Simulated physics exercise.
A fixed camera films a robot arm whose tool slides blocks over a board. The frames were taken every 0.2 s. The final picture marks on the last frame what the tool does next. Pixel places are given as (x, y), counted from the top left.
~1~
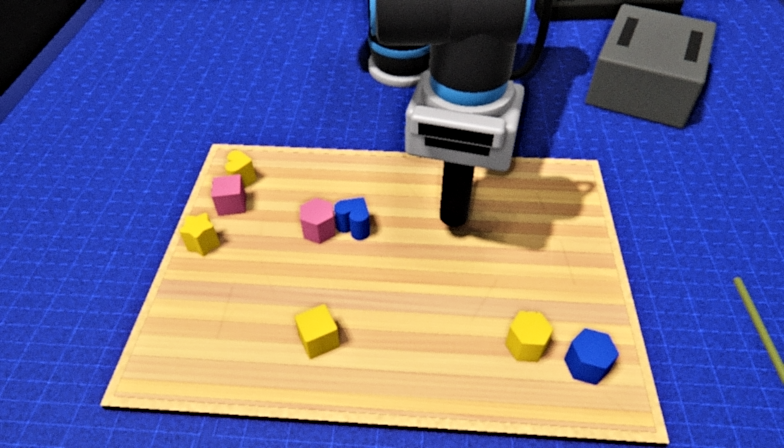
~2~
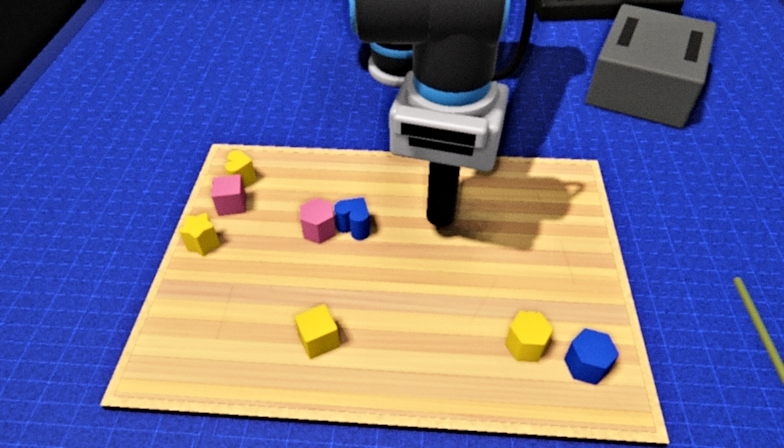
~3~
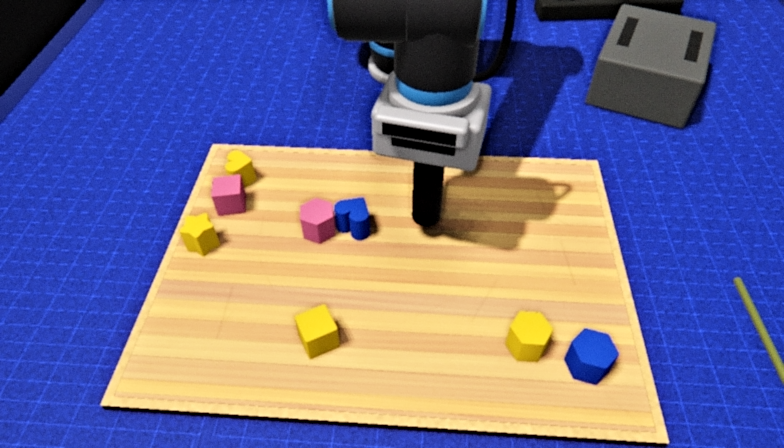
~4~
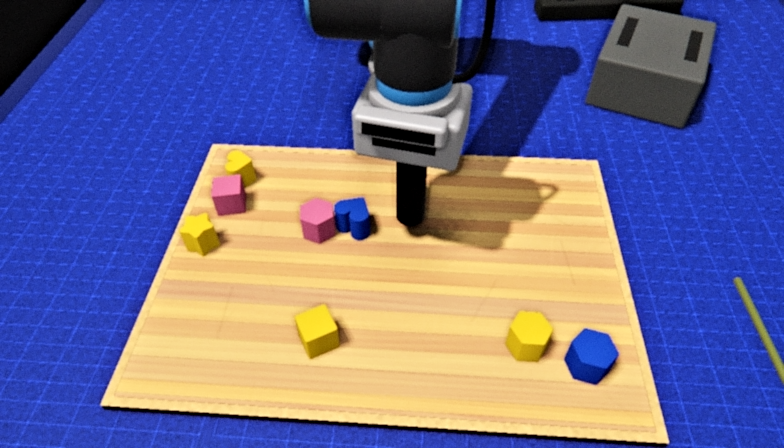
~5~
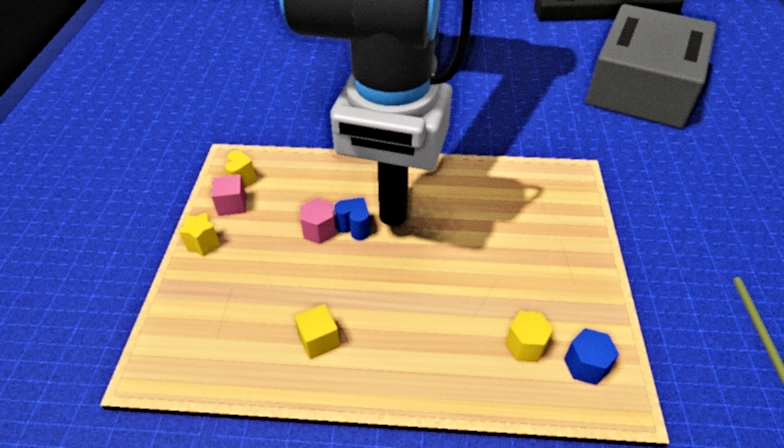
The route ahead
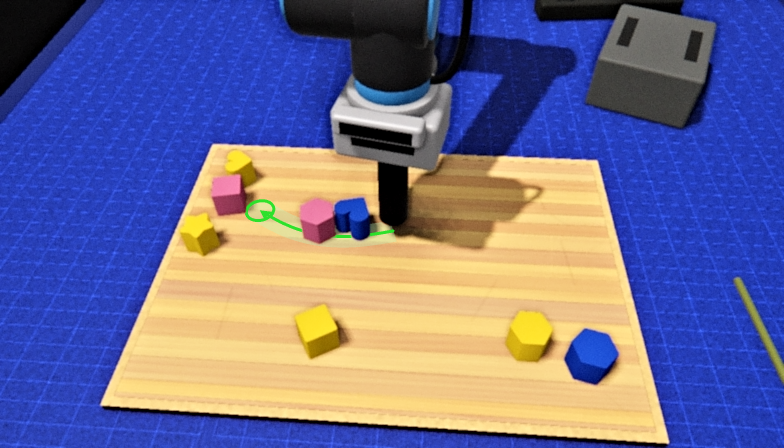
A robot arm with a black rod-like tool stands at the far edge of a light wooden board on a blue surface, seen from above at an angle. Yellow and pink blocks sit at upper left, a pink block and blue heart near the centre, and yellow and blue blocks towards the front. The arm slides its tool steadily left, close to the blue heart, while blocks and camera stay still.
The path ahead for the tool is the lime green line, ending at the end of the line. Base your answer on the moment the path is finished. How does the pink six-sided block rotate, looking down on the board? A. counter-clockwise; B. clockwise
Answer: A.
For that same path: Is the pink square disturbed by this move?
At the end, its place is different.
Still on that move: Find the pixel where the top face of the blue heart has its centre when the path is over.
My estimate: (318, 192).
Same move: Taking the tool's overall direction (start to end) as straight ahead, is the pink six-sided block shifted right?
Going by the path, yes.
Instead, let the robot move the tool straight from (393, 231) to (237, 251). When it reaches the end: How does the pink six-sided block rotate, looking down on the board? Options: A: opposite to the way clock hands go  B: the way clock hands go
The correct letter is A.
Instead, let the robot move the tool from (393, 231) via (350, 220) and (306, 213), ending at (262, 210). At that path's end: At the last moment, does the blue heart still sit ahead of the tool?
Yes, it checks out.
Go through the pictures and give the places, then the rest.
In the first frame, tool's lower end at (454, 217); pink square at (226, 185); yellow heart at (237, 160); pink six-sided block at (316, 211); blue heart at (353, 208).
In the second frame, tool at (440, 217); blocks still.
In the third frame, tool at (426, 216); blocks still.
In the fourth frame, tool at (410, 216); blocks still.
In the fifth frame, tool at (393, 216); pink square at (226, 185); yellow heart at (237, 160); pink six-sided block at (316, 211); blue heart at (353, 208).
Drawn move, from (393, 231) over (344, 236) and (298, 229) to (260, 210).
The first path, step by step. One third of the way, tool at (343, 222); pink six-sided block at (294, 206), turned 45° anticlockwise; blue heart at (327, 200), turned 70° clockwise.
Two thirds of the way, tool at (294, 214); pink six-sided block at (268, 198), turned 75° anticlockwise; blue heart at (318, 192), turned 110° clockwise.
At the end, tool at (256, 195); pink square at (200, 179), turned 15° clockwise; yellow heart still; pink six-sided block at (227, 186), turned 105° anticlockwise; blue heart at (318, 192), turned 110° clockwise.
